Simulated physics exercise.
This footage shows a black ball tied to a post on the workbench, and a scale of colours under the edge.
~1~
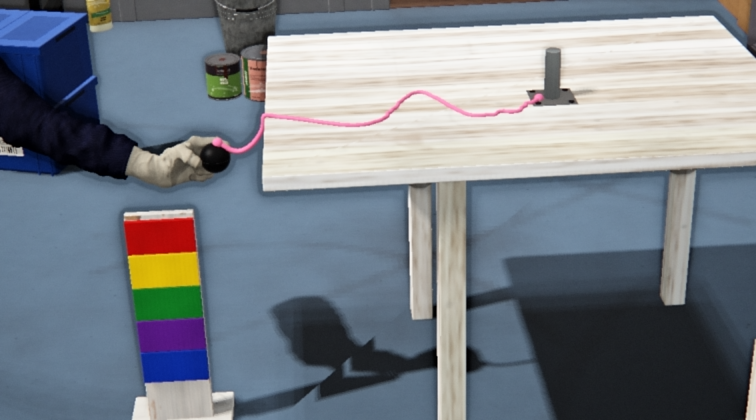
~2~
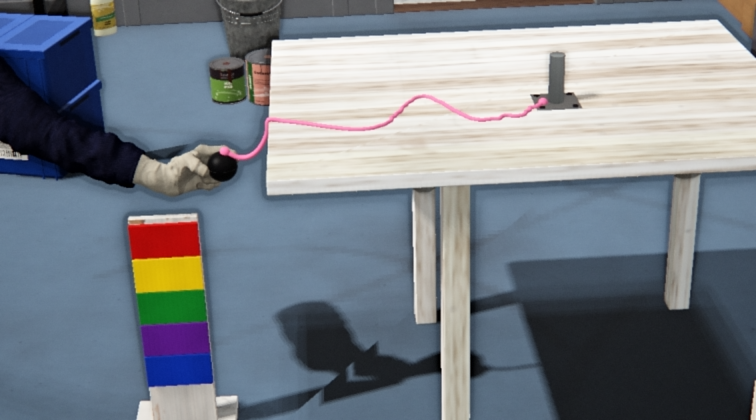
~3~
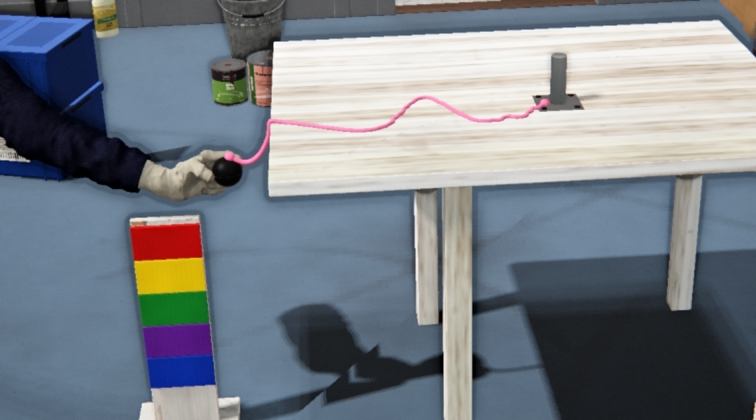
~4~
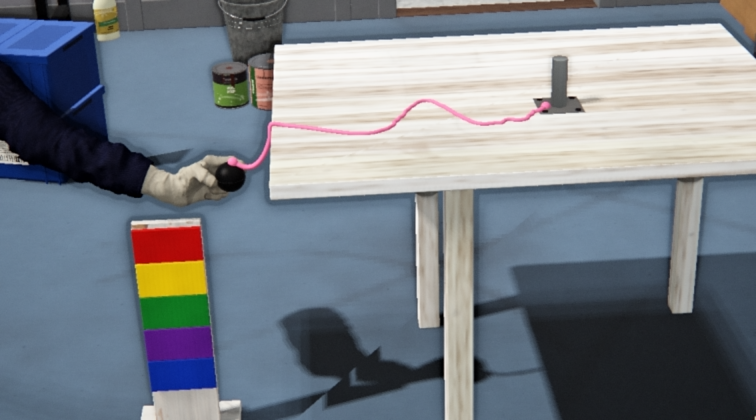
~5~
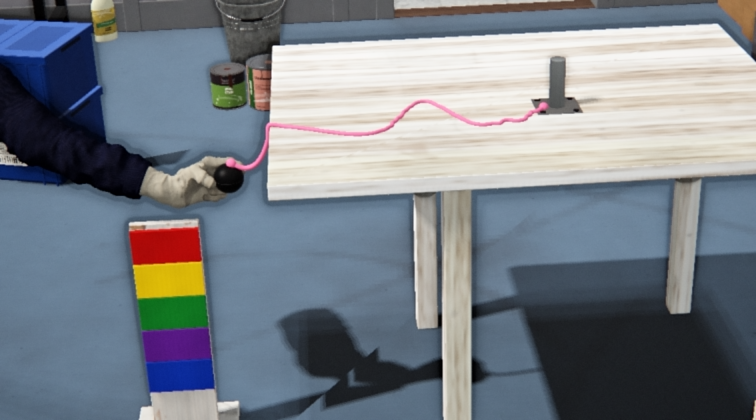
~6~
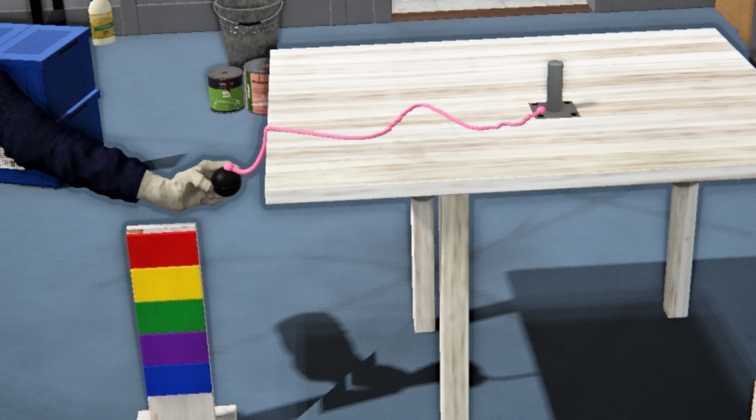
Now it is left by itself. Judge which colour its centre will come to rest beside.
Its centre comes to rest beside green.
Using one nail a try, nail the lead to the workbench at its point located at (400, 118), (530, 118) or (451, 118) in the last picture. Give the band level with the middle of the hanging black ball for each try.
In order: Red; green; yellow.
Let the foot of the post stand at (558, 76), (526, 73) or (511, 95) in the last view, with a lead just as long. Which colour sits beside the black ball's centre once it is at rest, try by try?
Yellow; green; purple.
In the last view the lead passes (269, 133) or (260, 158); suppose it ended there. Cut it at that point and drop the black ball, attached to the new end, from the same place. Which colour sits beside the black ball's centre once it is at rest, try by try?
First try: Red; second try: Yellow.
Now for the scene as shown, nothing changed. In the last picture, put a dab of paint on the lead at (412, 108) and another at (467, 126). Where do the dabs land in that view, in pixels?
Point one: (350, 120); point two: (438, 115).
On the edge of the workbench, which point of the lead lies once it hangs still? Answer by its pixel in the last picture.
It's near (377, 135) in the last picture.
Early on, ball near (273, 305); level with green.
Midway, ball near (285, 307); level with green.
Finally, ball near (280, 309); level with green. Its middle rests at the green band.
